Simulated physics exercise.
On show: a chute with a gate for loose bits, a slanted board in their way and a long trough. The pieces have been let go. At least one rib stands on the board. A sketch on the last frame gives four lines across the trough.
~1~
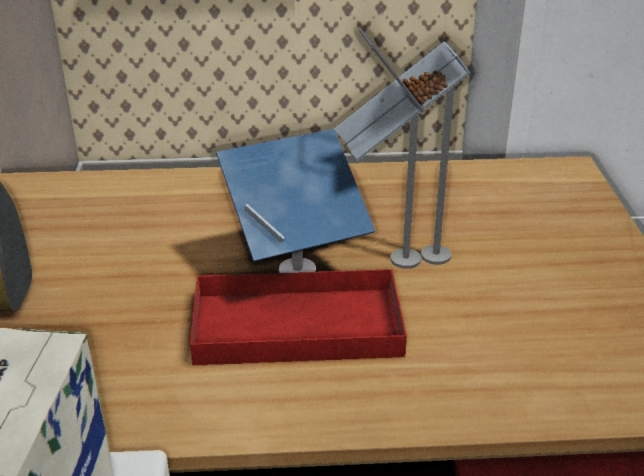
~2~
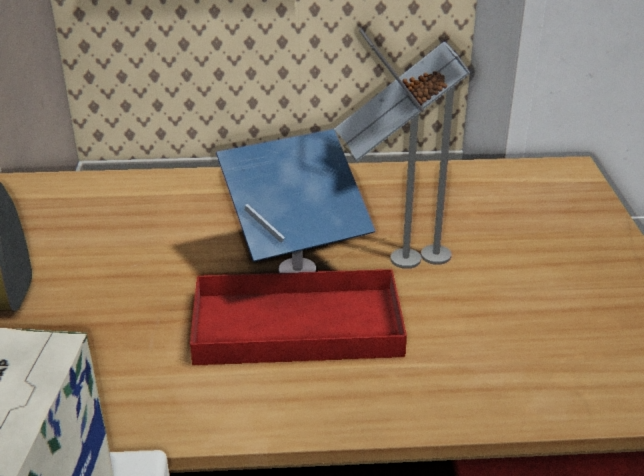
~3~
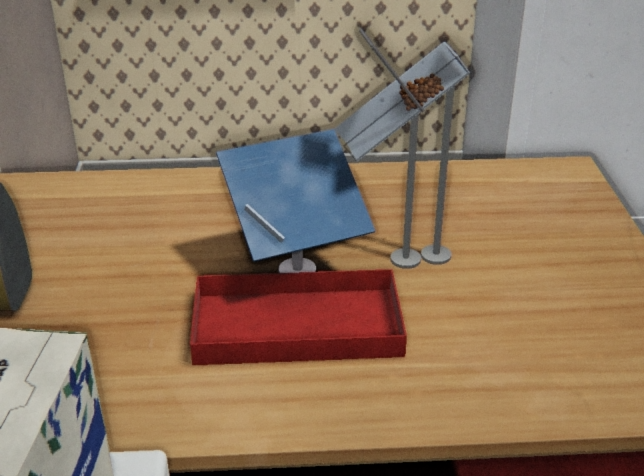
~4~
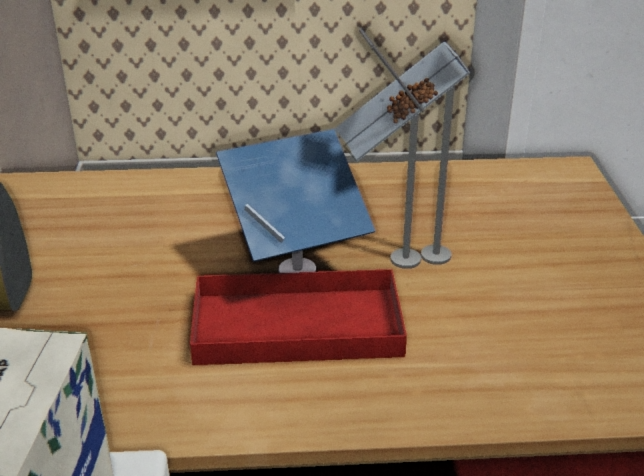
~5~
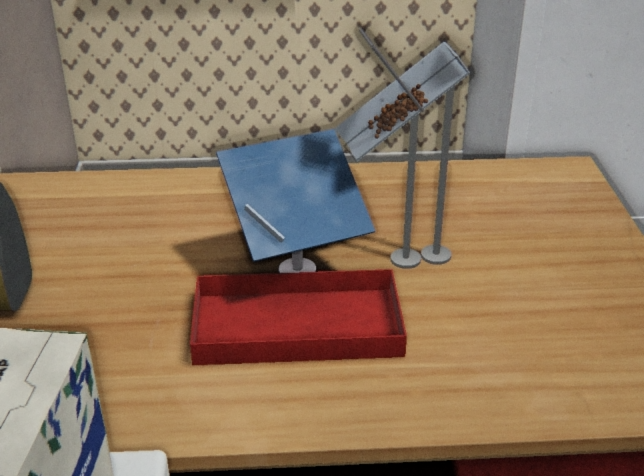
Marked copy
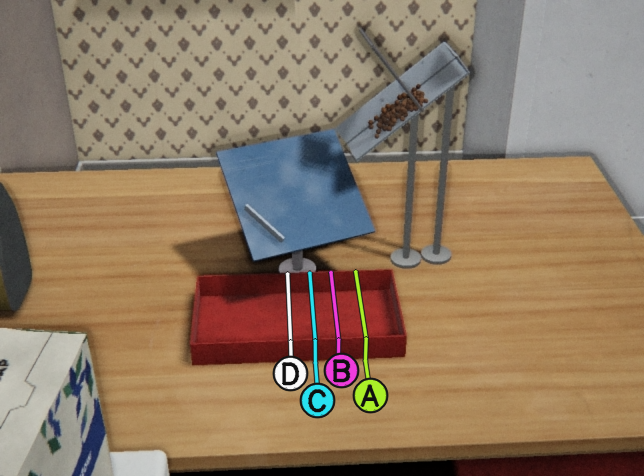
Small brown balls sliding down a grey chute on two posts, above a tilted blue board and an empty red tray.
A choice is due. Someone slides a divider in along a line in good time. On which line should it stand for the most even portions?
Line C does it best.
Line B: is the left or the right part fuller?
Left.
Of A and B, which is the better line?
Line B.
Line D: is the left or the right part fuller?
The right side.
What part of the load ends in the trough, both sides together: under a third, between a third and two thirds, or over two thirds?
It is over two thirds.
On the marked copy, line A crosses the front rim at (366, 337); line B crosses the front rim at (338, 338); line C crosses the front rim at (315, 339); line D crosses the front rim at (290, 340).
For line A, of what is caught, all on the left of the divider, none on the right.
For line B, of what is caught, most on the left of the divider, a small part on the right.
For line C, of what is caught, about half on the left of the divider, about half on the right.
For line D, of what is caught, a small part on the left of the divider, most on the right.
